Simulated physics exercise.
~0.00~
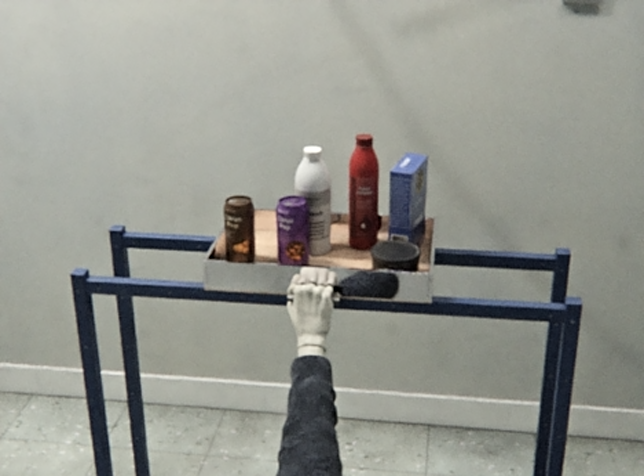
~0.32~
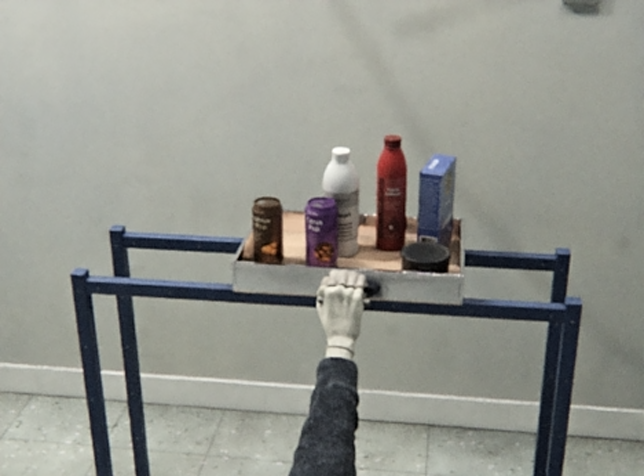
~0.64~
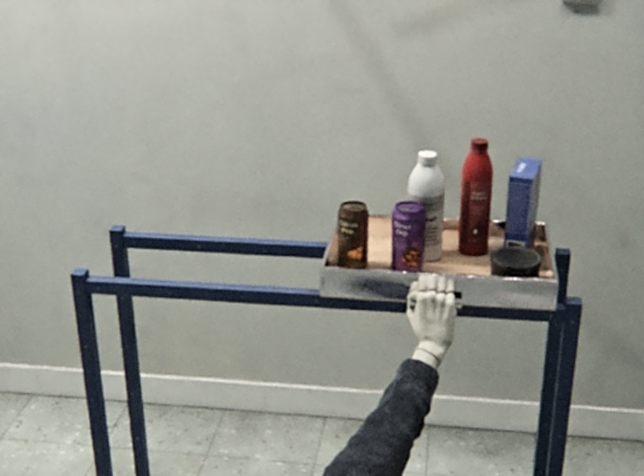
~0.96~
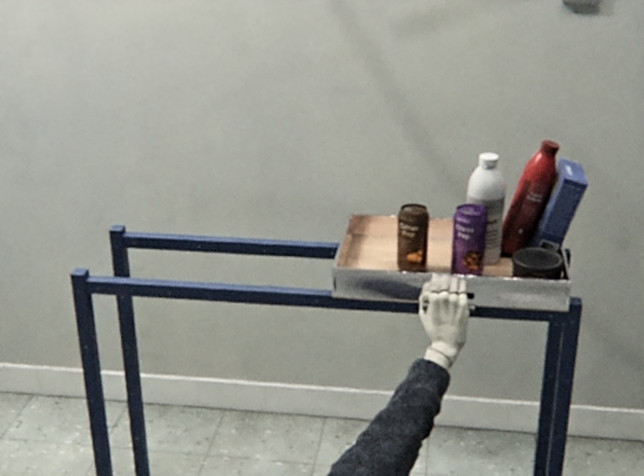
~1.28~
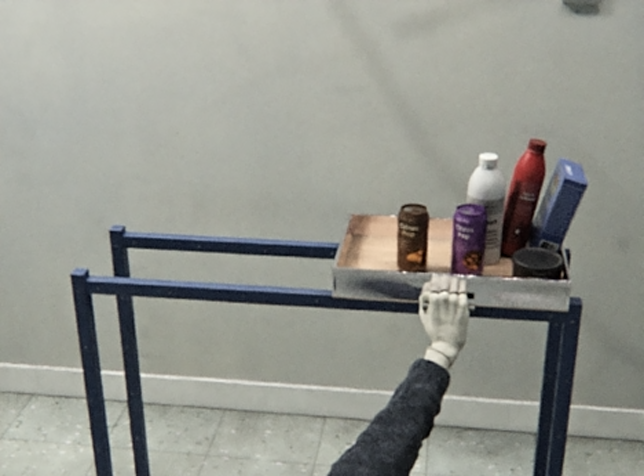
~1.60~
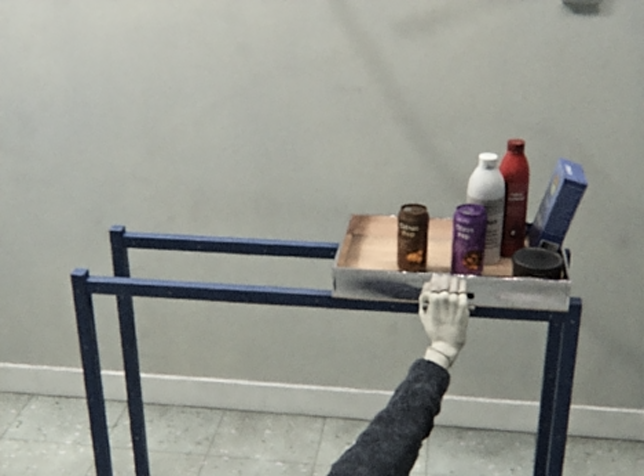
A shallow tray carrying two cans, two bottles, a blue packet and a low black tub slides rightward along a blue frame, with a pale artificial hand at its front edge. It travels slowly at first, then faster, with everything upright. At the right end of the rails the tray stops, and the cans and white bottle end up farther right on it. The red bottle and blue packet tip to the right. The red bottle then rocks back upright, while the packet stays leaning at the tray's right side and the hand remains in place.
